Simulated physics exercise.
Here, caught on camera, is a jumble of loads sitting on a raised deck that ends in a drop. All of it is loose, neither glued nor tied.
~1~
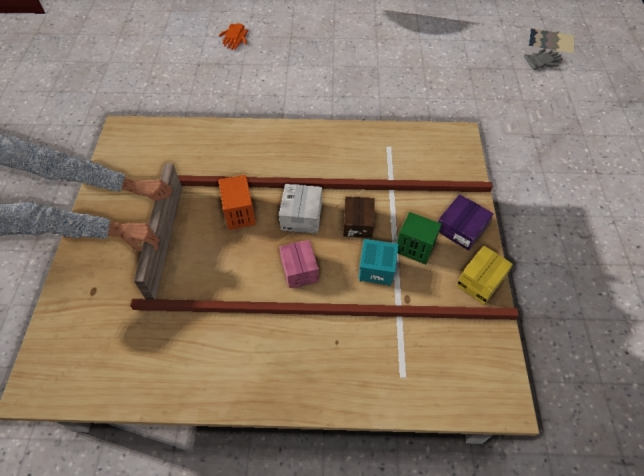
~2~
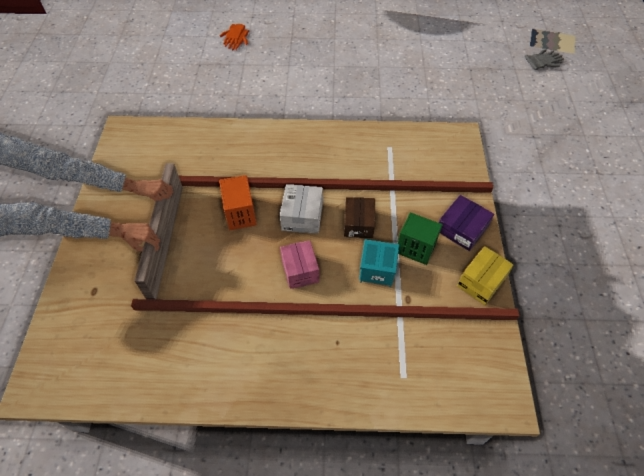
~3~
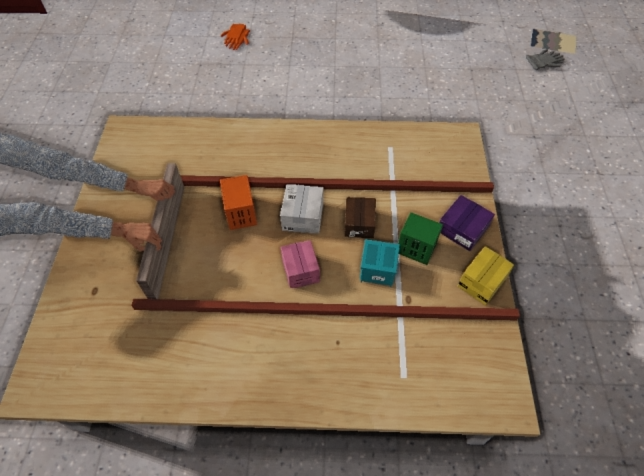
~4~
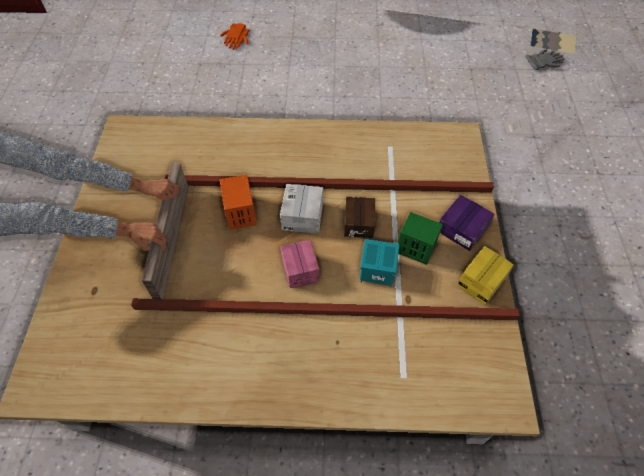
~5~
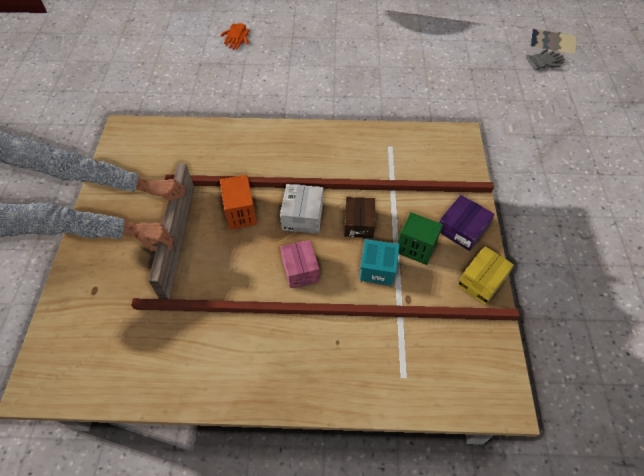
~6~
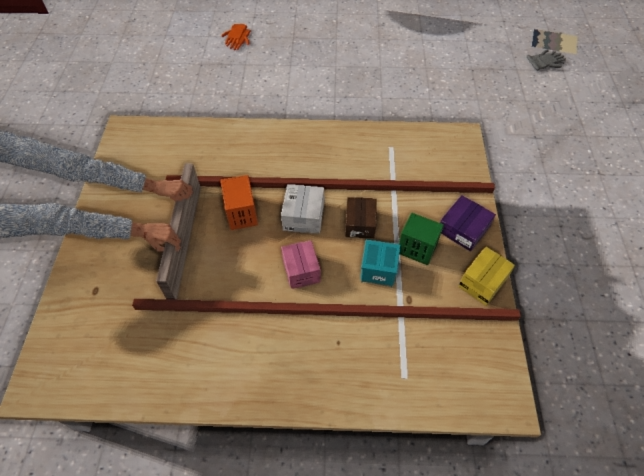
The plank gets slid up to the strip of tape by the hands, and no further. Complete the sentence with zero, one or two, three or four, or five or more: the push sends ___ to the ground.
The push sends one or two to the ground.
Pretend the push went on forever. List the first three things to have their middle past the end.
First the purple box, then the yellow box, then the brown parcel.
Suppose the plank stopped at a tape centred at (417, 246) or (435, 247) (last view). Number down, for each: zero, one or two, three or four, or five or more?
For the first place I'd say either one or two, and for the second three or four.
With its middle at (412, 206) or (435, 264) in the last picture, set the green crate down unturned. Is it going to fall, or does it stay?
It topples off, then keeps its place.
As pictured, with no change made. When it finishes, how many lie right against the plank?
2 in contact.
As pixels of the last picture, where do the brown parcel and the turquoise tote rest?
The first comes to rest at (476, 216), and the second at (448, 266).
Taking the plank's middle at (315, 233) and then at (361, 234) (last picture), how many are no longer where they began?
5 at one spot and 7 at the other.
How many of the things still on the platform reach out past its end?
Number: 1.
Soon after, none off yet; yellow box at rest near (486, 276); purple box at rest near (466, 223); green crate at rest near (420, 239).
Then, none off yet; yellow box at rest near (486, 276); purple box at rest near (466, 223); green crate moved a little near (433, 243).
At rest, the number that fall off is one or two; fallen, purple box.
